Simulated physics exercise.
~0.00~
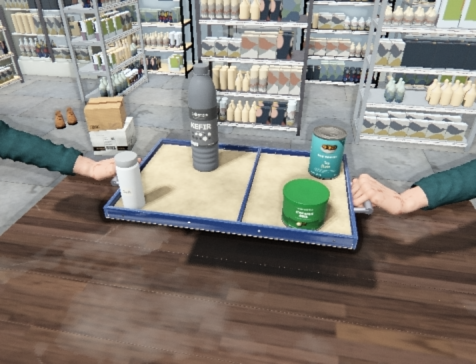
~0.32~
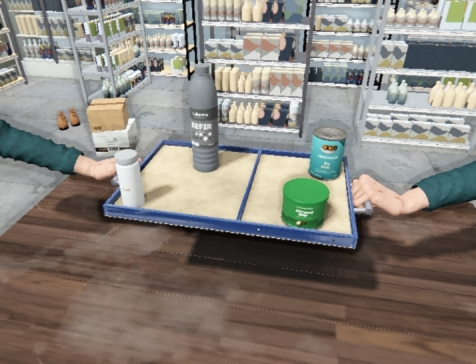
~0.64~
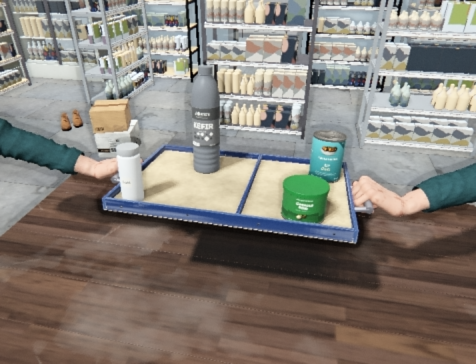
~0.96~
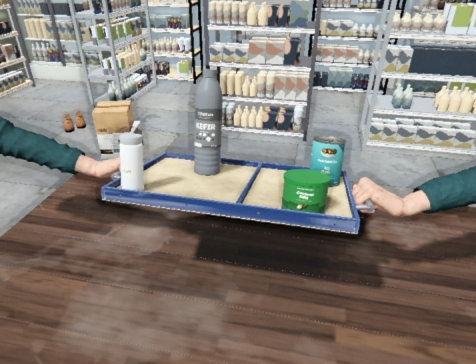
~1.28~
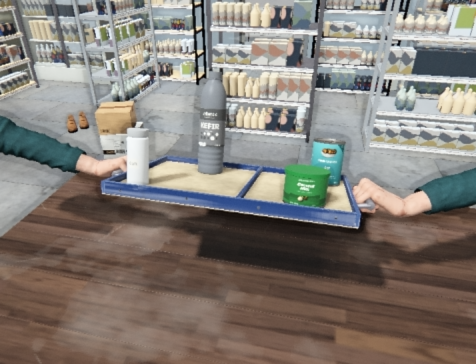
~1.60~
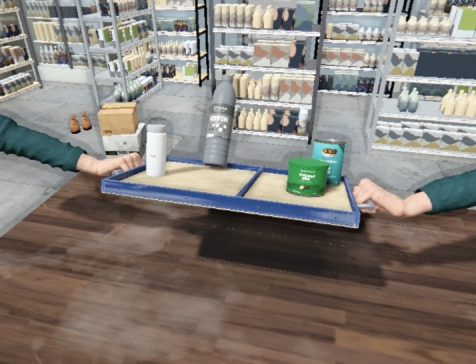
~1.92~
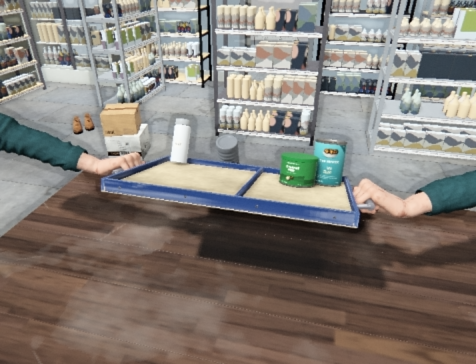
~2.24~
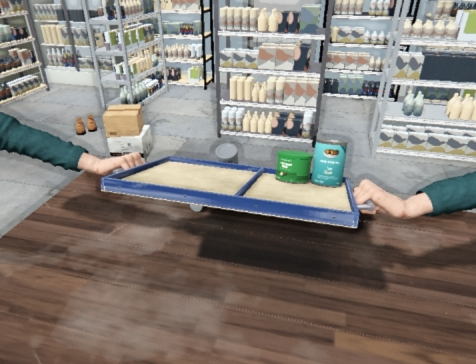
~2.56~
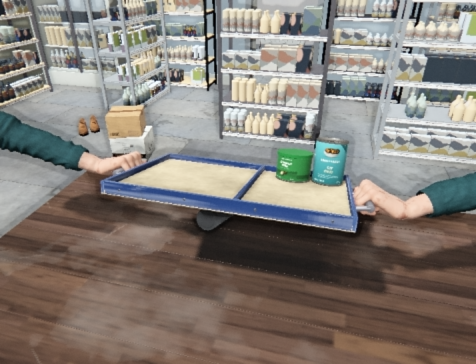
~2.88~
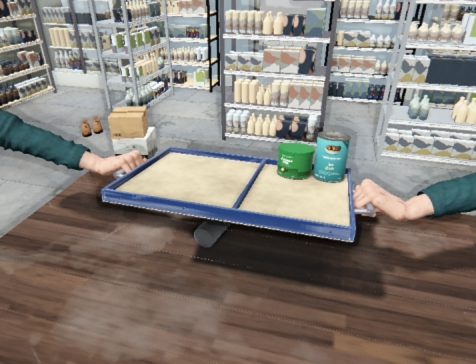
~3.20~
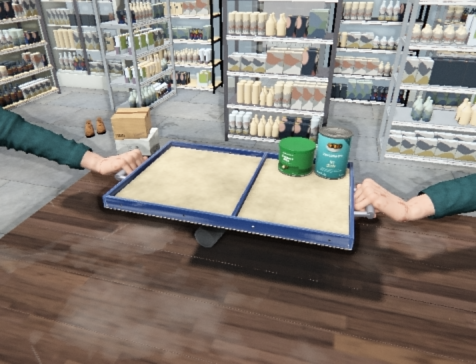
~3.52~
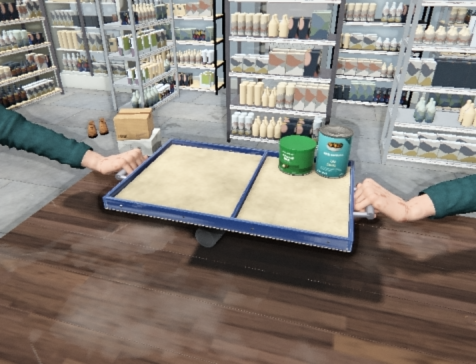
In the video, two hands tilt a blue-rimmed, sand-coloured tray away from the viewer, and the green tub slides towards the far edge while the grey bottle and white shaker topple off the back. The tray is levelled again, with the tub and turquoise tin still standing on it.
